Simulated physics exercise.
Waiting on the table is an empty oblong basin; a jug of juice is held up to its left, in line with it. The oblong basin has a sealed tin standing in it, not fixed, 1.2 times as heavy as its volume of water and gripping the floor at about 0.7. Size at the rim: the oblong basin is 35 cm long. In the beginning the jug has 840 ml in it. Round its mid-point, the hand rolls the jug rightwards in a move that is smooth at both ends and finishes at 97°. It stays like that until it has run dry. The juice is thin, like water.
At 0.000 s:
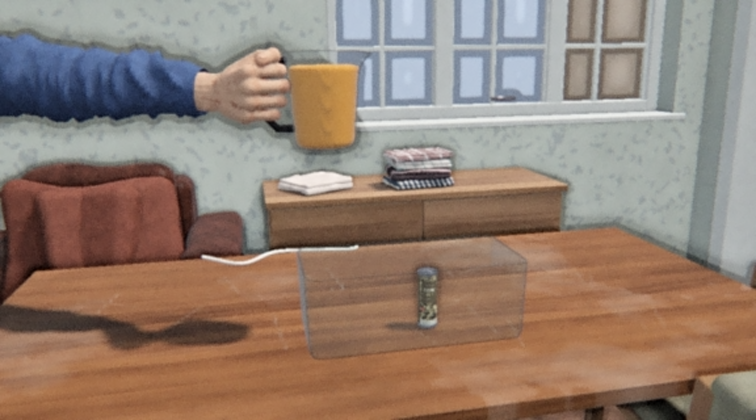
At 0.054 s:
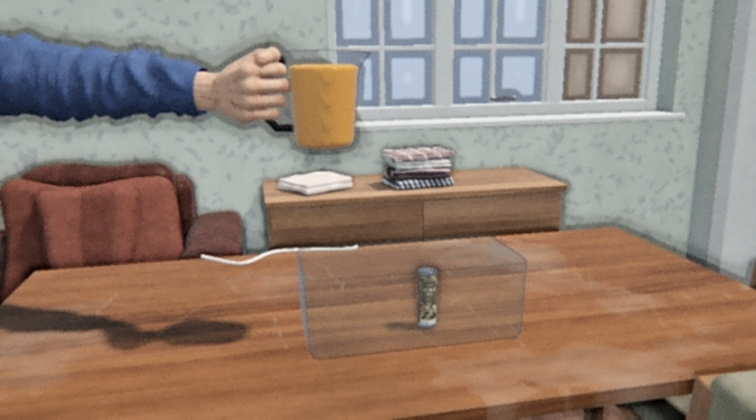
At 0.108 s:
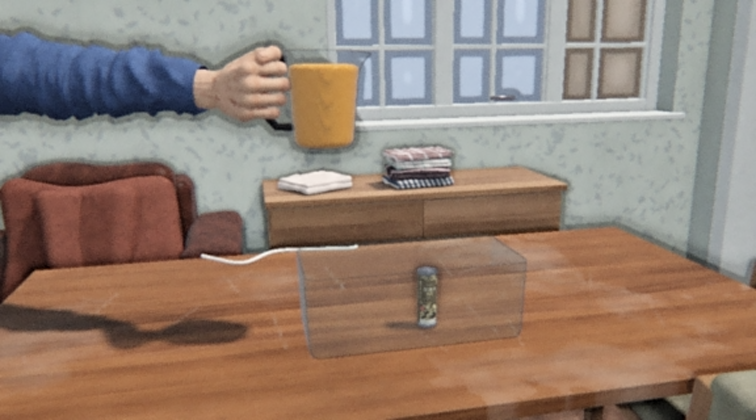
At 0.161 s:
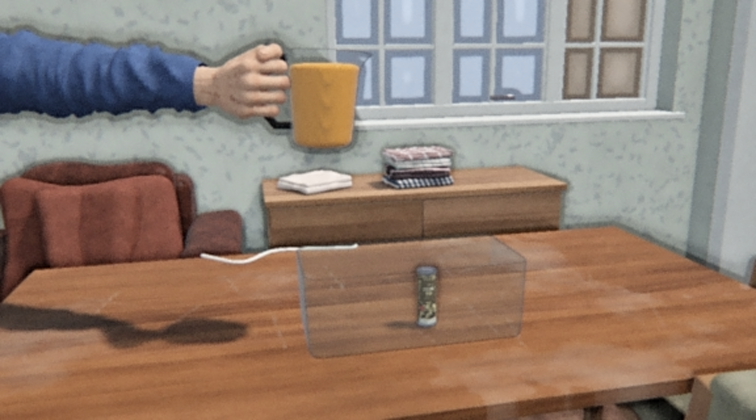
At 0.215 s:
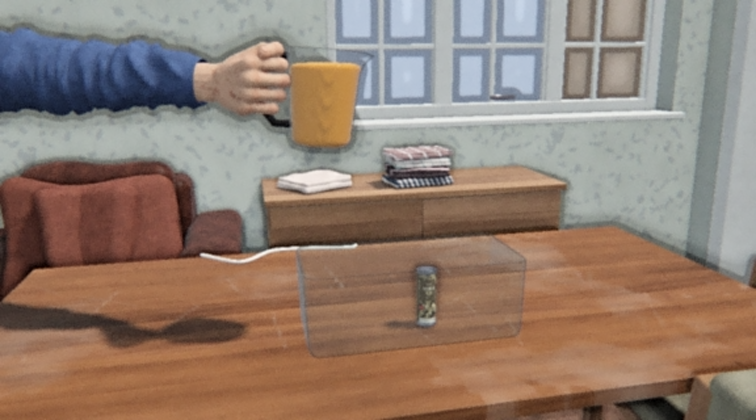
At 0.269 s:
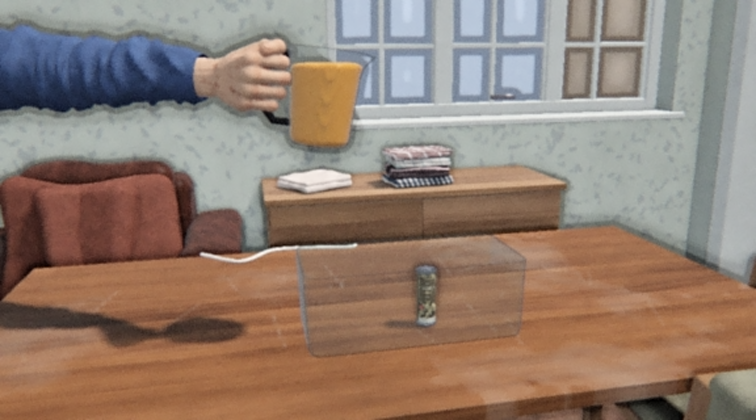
The video shows a hand in a blue sleeve holding an orange jug above and left of a clear oblong basin on a wooden table, with a small tin visible there; the jug stays nearly still, then tilts slightly rightward.
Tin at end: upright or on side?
It does not tip.
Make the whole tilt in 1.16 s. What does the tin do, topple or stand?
Then the tin does not tip.
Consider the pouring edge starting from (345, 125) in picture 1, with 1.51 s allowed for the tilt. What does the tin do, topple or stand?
Then the tin remains standing.
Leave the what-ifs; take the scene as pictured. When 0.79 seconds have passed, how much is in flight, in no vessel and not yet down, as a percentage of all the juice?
My guess is roughly 10 %.
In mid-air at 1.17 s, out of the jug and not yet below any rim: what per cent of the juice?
In-air share: About 24 %.
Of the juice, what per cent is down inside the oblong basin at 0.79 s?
Close to 1 in a hundred.
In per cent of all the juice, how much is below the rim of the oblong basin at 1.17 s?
28 %, more or less.
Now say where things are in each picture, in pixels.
In the first picture, it leans 0°; its right rim is at (371, 52); the juice meets the walls at (288, 68) and (358, 67); the oblong basin's rim runs from (301, 265) to (509, 249); the tin's top is at (427, 274).
In the second picture, it leans 0°; its right rim is at (371, 52); the juice meets the walls at (287, 67) and (357, 66).
In the third picture, it leans 1°; its right rim is at (372, 53); the juice meets the walls at (287, 67) and (358, 67).
In the fourth picture, it leans 3°; its right rim is at (373, 53); the juice meets the walls at (288, 66) and (358, 66).
In the fifth picture, it leans 5°; its right rim is at (374, 55); the juice meets the walls at (289, 66) and (360, 66).
In the sixth picture, it leans 7°; its right rim is at (376, 57); the juice meets the walls at (291, 66) and (362, 66).
Then, 0.79 s in, the tilt is 52° and 89 per cent is still to pour; the tin stands where it began.
Then, 1.17 s in, the tilt is 86° and 46 per cent is still to pour; the tin stands where it began.
Then, 1.58 s in, the tilt is 97° and 7 per cent is still to pour; the tin stands where it began.
Then, 2.01 s in, the tilt is 97° and 0 per cent is still to pour; the tin stands where it began.
Finally, the tin stands where it began.
